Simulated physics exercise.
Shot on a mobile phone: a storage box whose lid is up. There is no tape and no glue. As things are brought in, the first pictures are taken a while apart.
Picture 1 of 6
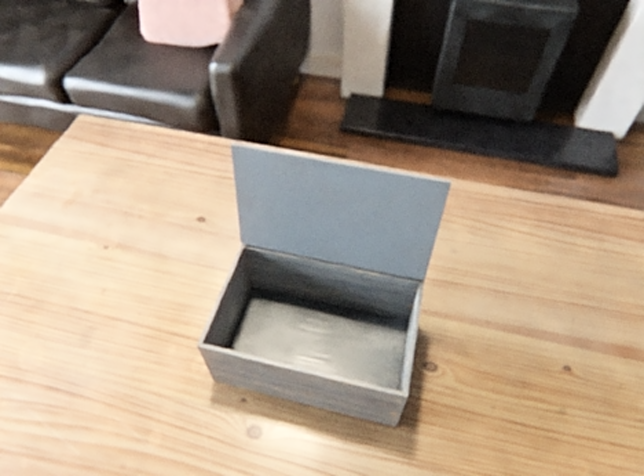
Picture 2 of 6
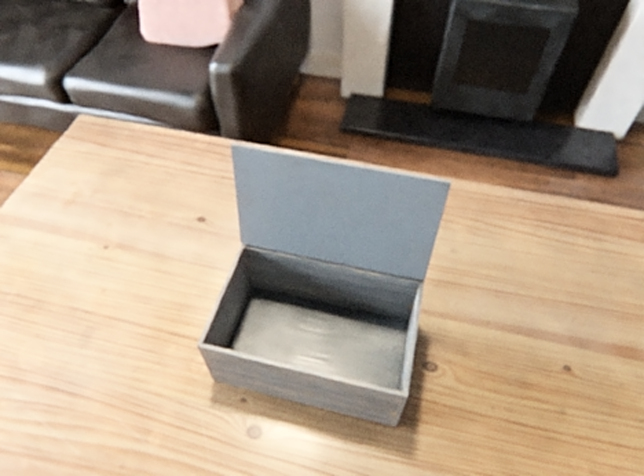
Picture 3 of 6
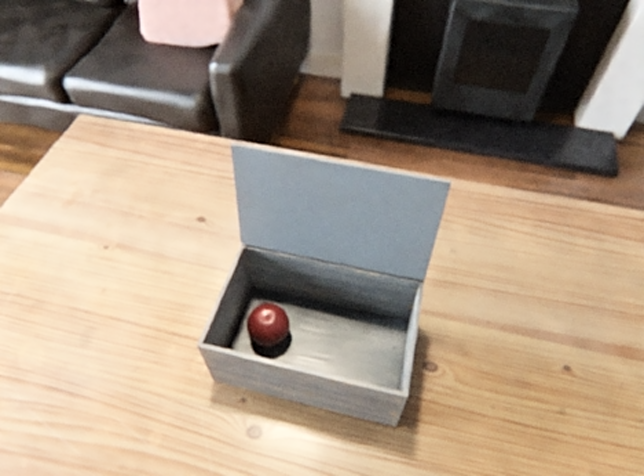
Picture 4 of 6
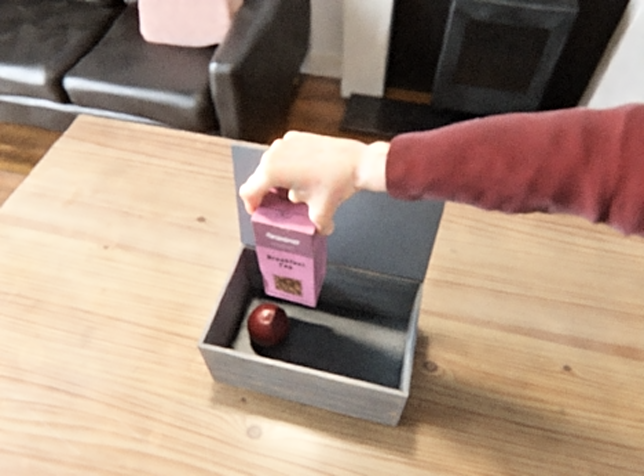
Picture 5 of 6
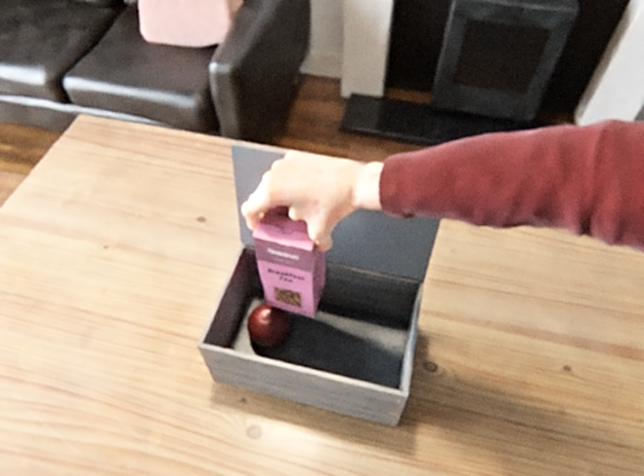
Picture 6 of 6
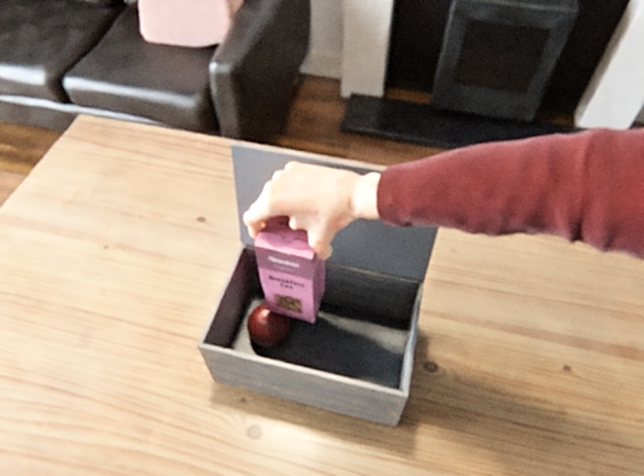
A hand in a dark red sleeve reaches in from the right and lowers a pink carton into an open grey box, still gripping its top, after a red apple has appeared at the box's left. The box sits lid up on a pale wooden table, seen from above by a still camera. Behind are a dark leather sofa with a pink cushion and a black stove.
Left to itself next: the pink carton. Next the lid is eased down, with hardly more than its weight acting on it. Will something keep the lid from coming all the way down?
No, it comes right down.
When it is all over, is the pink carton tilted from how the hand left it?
Well, the pink carton ends up skewed.
Then, 0.40 s past the last view, pink carton on its side near (333, 330); red apple displaced a little.
Then, 1.40 s past the last view, lid 72° above the rim; pink carton on its side near (337, 333); red apple displaced about its own width.
Then, 2.10 s past the last view, lid 24° above the rim; pink carton on its side near (337, 333); red apple displaced about its own width.
Finally, lid shut; down or leaning hard in the box, pink carton; moved from the start, red apple. Final places as the last picture's camera would see them, pink carton near (337, 333).
